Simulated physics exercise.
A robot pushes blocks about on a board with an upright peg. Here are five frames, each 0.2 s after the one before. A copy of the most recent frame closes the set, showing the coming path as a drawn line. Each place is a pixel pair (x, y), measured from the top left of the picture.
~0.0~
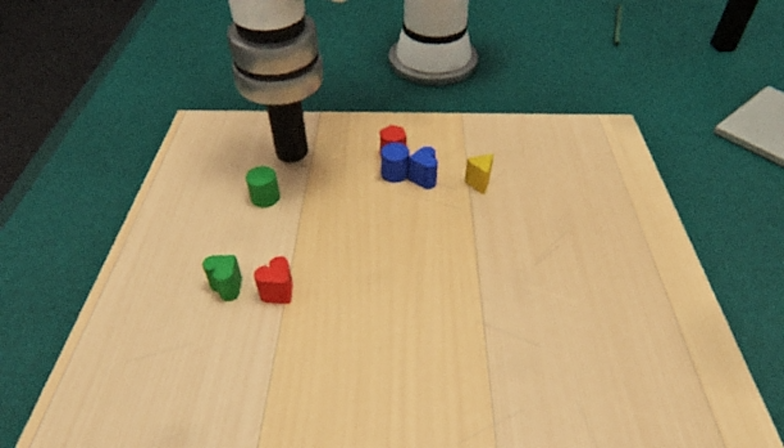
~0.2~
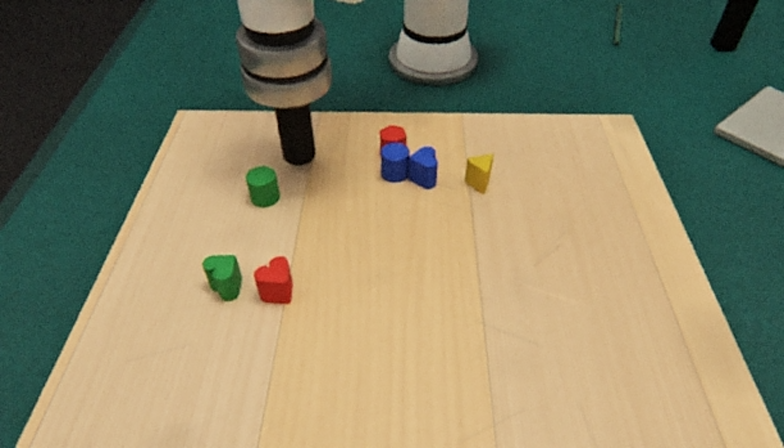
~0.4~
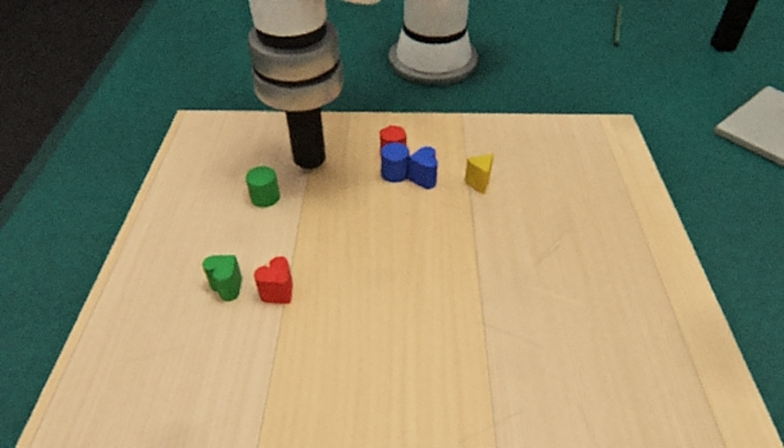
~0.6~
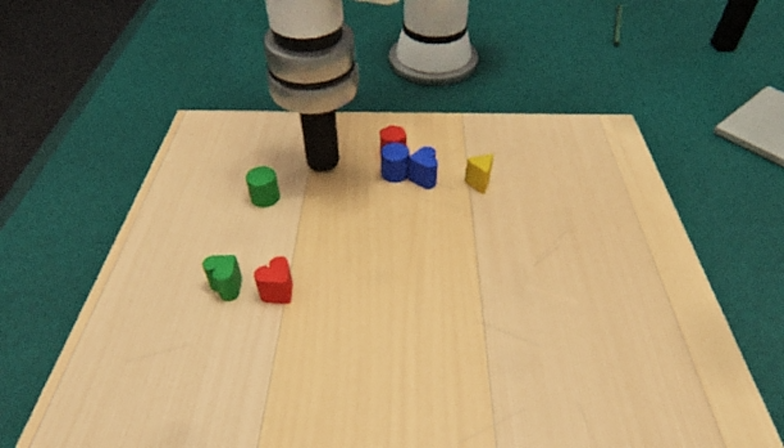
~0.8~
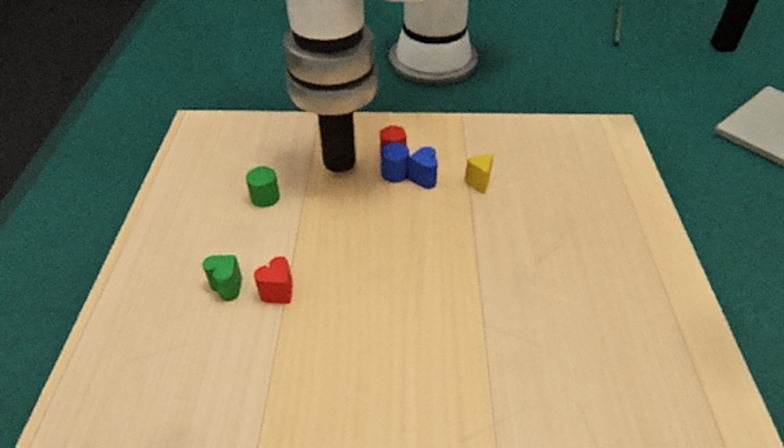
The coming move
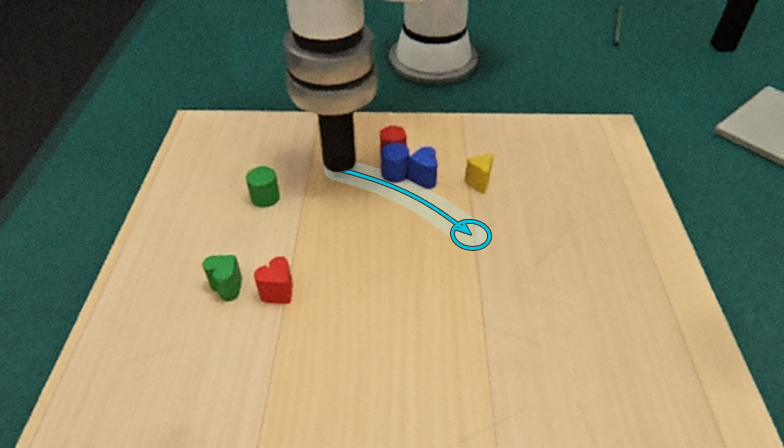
At the start, a robot arm holds a black peg upright near the back of a wooden board, just above a green cylinder. The peg then slides steadily to the right, drawing close to the clustered red and blue blocks, while all the blocks stay still.
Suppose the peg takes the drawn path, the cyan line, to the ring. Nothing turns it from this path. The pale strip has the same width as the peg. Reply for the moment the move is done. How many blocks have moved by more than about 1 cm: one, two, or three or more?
Moved: Exactly two.
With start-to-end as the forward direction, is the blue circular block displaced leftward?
It seems so.
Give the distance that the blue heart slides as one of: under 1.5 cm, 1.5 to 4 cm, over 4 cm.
1.5-4 cm.
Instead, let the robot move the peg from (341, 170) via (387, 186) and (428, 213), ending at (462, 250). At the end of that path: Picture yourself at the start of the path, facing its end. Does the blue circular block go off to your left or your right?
The blue circular block is shifted sideways to the left, facing along the path from start to end.
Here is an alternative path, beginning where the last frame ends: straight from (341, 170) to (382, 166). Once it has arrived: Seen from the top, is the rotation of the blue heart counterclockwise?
I believe so.
Drawn move, from (341, 170) by way of (409, 194) to (471, 235).
On the path given first. One third of the way, peg (386, 177); blue circular block (413, 151); blue heart (438, 158).
Two thirds of the way, peg (432, 199); blue circular block (419, 151); blue heart (444, 158).
At the end, peg (472, 228); red hexagon still; blue circular block (419, 151); blue heart (444, 158).
